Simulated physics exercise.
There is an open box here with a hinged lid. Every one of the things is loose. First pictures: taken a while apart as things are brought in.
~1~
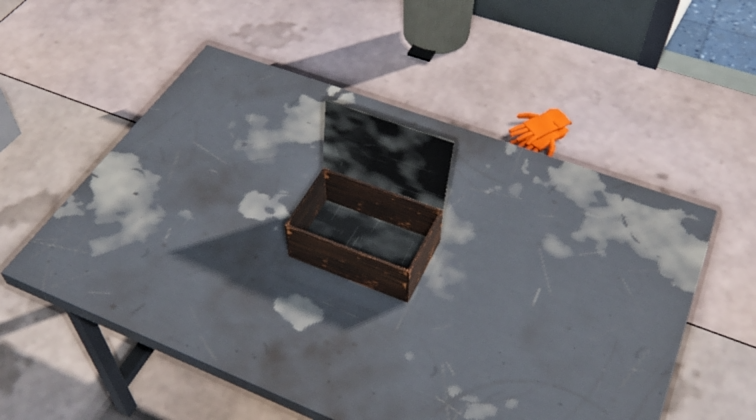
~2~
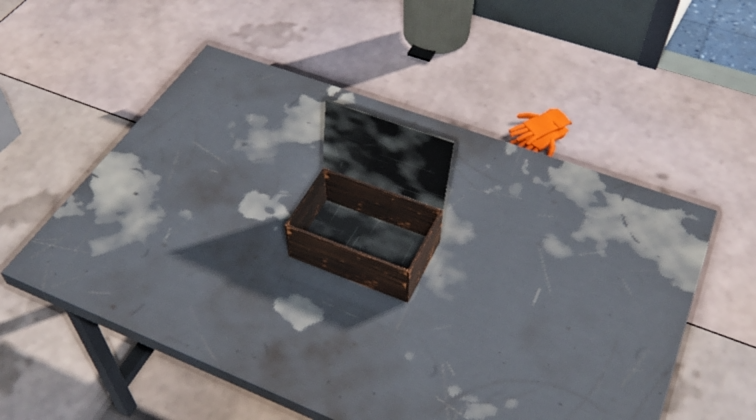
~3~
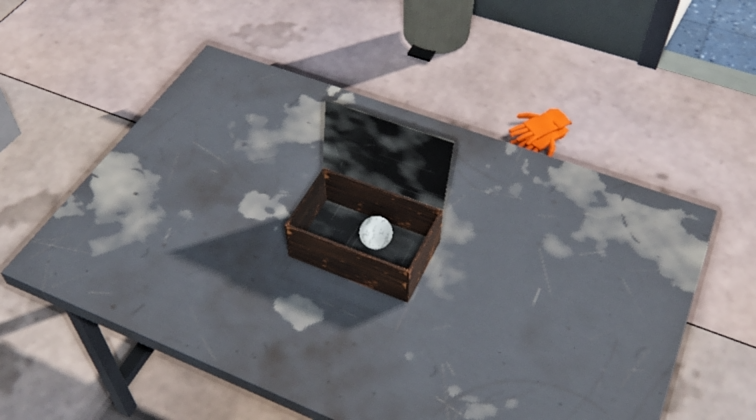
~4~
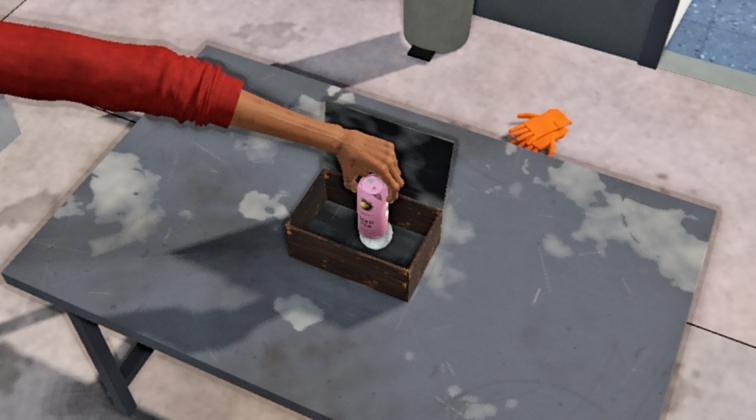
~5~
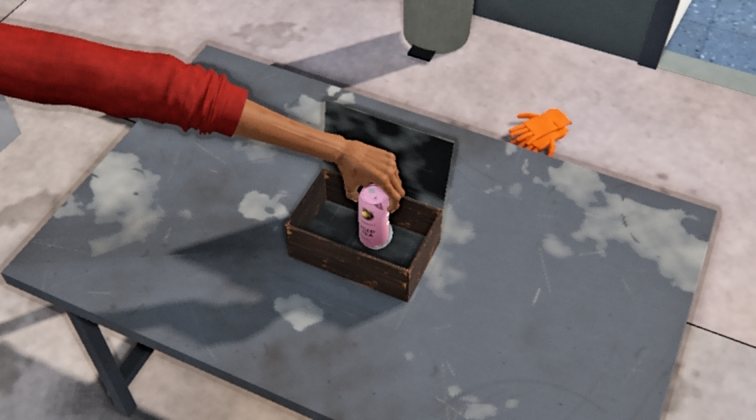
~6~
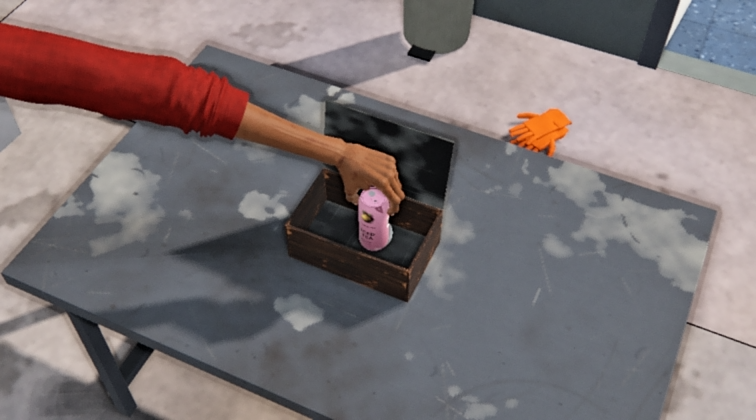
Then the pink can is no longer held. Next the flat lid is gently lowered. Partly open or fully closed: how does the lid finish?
Partly open.
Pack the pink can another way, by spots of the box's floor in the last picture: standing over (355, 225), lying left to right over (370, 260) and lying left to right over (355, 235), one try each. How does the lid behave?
First try: It stays ajar; second try: It closes; third try: It sits on the rim.
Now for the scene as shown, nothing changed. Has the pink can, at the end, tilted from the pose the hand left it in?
By the end it has kept its angle.
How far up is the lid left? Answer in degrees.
Around 25 degrees.
Then, 0.90 s after the last picture, lid starting down; pink can slid about its own width near (376, 245); white ball rolled a little.
Then, 1.50 s after the last picture, lid 62° above the rim; pink can slid about its own width near (376, 245); white ball rolled about its own width.
At rest, lid 25° above the rim; moved from the start, pink can and white ball. Seen from the same camera at the end, pink can near (376, 245).
